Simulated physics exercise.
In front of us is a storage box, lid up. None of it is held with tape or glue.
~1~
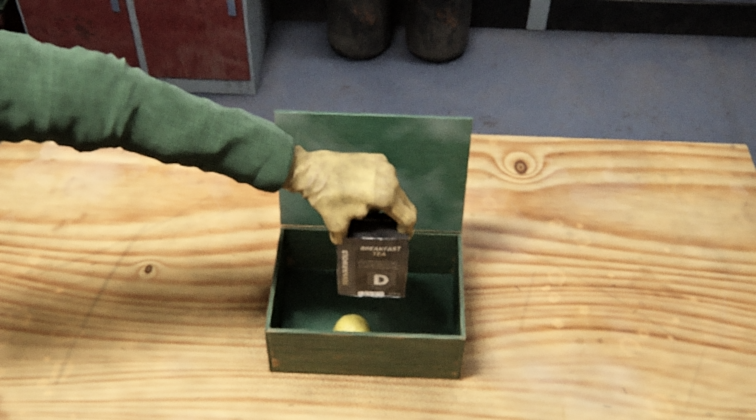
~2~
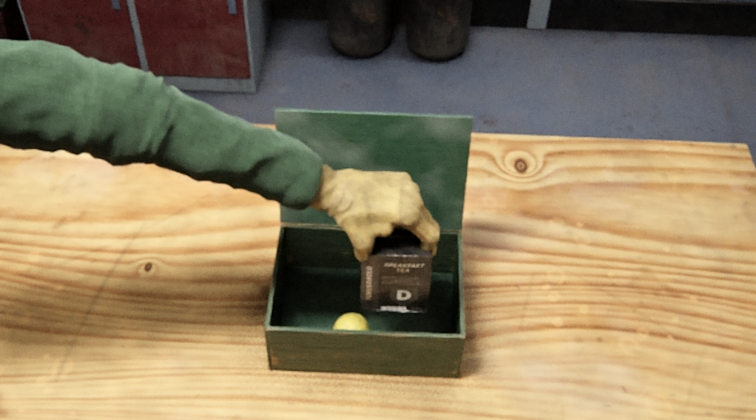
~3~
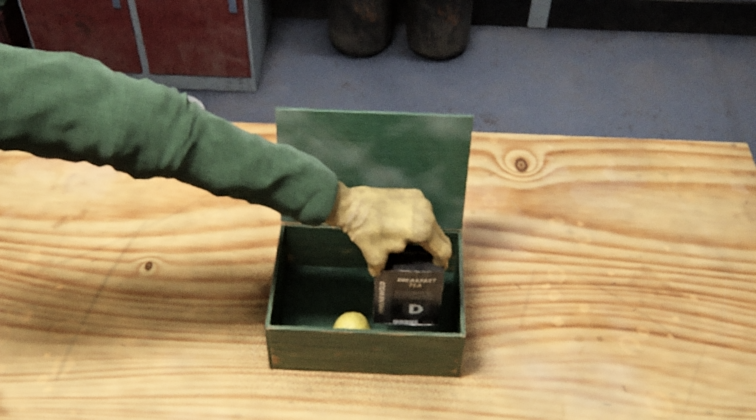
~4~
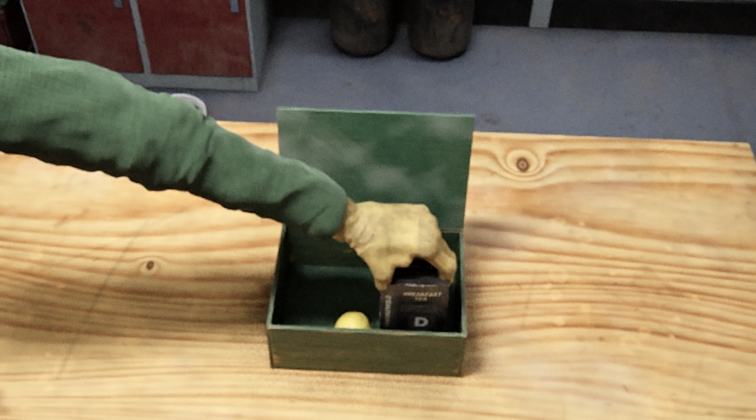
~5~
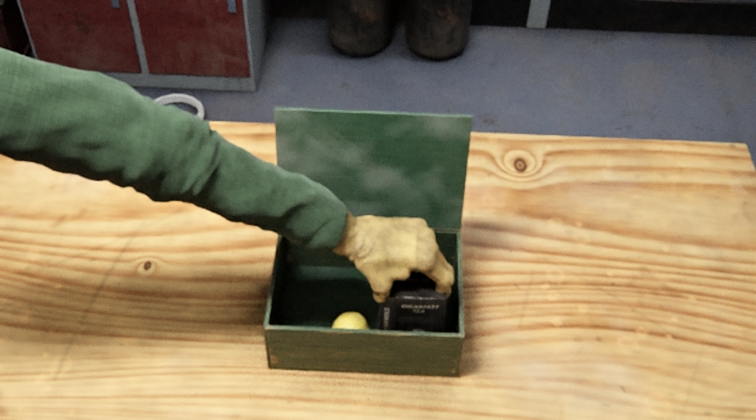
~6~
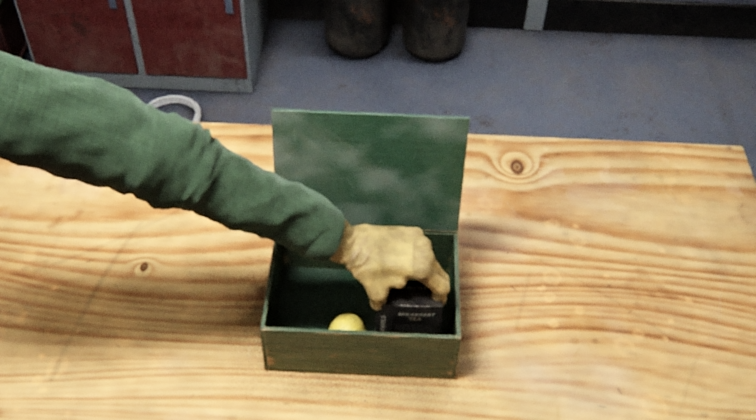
Gloved hand in a green sleeve lowering a black packet into the right side of an open green box, beside a yellow ball.
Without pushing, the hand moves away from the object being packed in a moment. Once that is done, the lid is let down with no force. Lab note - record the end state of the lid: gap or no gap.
Most likely there will be a gap under the lid.
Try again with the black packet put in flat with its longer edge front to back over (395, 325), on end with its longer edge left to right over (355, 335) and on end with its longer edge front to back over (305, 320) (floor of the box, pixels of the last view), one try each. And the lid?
Okay, so first it closes properly, then it closes properly, and last it doesn't close.
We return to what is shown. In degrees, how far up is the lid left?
Close to 12 degrees.
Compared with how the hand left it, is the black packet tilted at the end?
By the end the black packet has kept its angle.
Then, 1.40 s past the last view, lid 73° above the rim.
Then, 1.80 s past the last view, lid 36° above the rim.
Finally, lid 13° above the rim; both still in place. Final places as the last picture's camera would see them, black packet near (408, 318).
